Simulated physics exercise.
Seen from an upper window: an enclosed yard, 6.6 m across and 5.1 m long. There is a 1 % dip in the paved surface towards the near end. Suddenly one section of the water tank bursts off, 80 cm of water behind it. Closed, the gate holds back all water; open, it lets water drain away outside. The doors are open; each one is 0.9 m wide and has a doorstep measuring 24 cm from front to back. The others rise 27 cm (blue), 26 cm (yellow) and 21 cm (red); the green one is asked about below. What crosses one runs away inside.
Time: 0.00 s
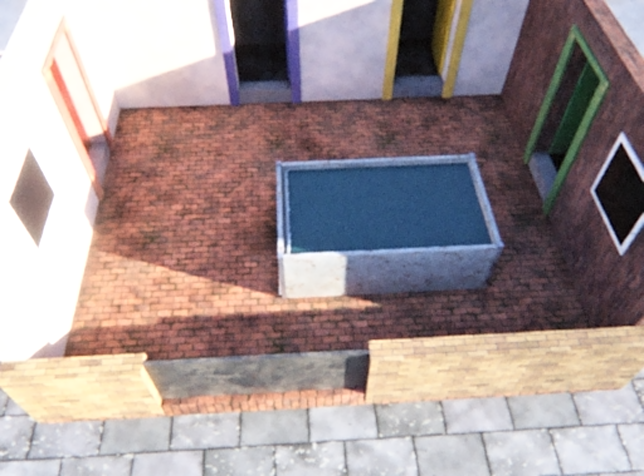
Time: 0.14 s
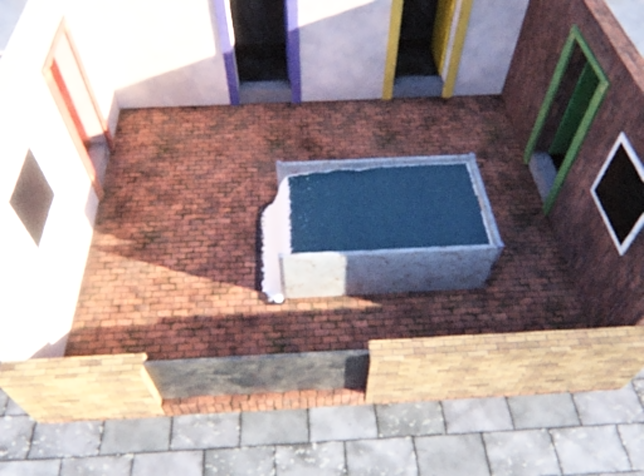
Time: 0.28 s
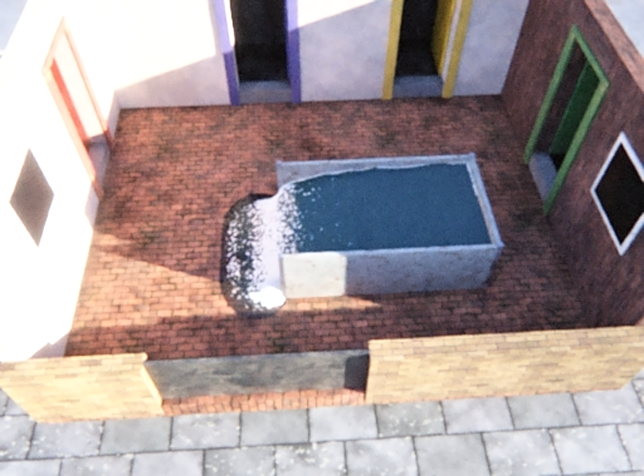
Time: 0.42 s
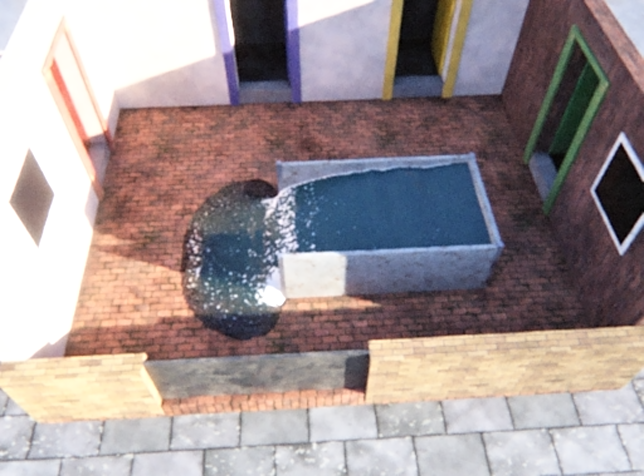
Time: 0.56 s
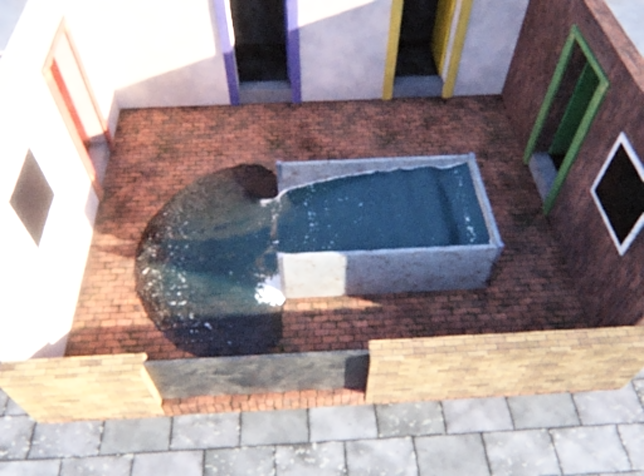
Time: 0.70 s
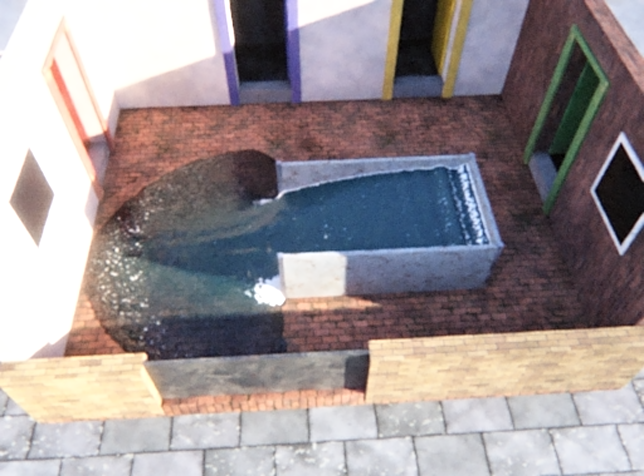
A pale stone tank of dark blue water stands in a brick-paved, walled yard, seen from high above. Blue-violet and yellow doorways open at the back, with a red one left, a green one right, and a dark grey gate in the low tan front wall. The tank's left end bursts and foaming water pours out, fanning leftward across the bricks towards the left wall while the tank's level drops, the camera still.
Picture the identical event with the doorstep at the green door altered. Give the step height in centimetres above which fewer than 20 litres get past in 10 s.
13.5 cm.
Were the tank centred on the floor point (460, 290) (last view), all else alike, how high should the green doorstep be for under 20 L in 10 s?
Then about 14.0 centimetres at the least.
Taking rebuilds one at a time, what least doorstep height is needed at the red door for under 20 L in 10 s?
At the red door you'd want roughly 20 cm.
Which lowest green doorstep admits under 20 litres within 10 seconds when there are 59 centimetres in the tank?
You'd need a step of close to 9.0 cm.
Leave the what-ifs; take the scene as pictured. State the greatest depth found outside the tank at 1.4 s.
I'd estimate roughly 48 cm.
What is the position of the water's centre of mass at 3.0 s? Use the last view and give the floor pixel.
Centre of mass: About (209, 242) px.
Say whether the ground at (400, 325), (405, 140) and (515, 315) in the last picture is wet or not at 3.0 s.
Listed order - unwetted, unwetted, unwetted.
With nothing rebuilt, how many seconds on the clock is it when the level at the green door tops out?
Roughly 8.0 s.
After 1.4 s water covers 35 % of the floor, deepest (48 cm) near (60, 378); it has not reached the green door.
After 3.0 s water covers 45 % of the floor, deepest (38 cm) near (119, 117); it has not reached the green door.
After 10.0 s water covers 100 % of the floor, deepest (19 cm) near (435, 370); 14 cm at the green door, 0 litres in over its 26 cm doorstep.
At the green door as built, the water arrived by 5.1 s and peaked near 19 cm at 8.0 s.
Run again over the same 10 s with other heights there, 29 litres in over 12.5 cm, 13 litres over 14.5 cm. The limit of 20 litres is kept from about 13.5 cm up.
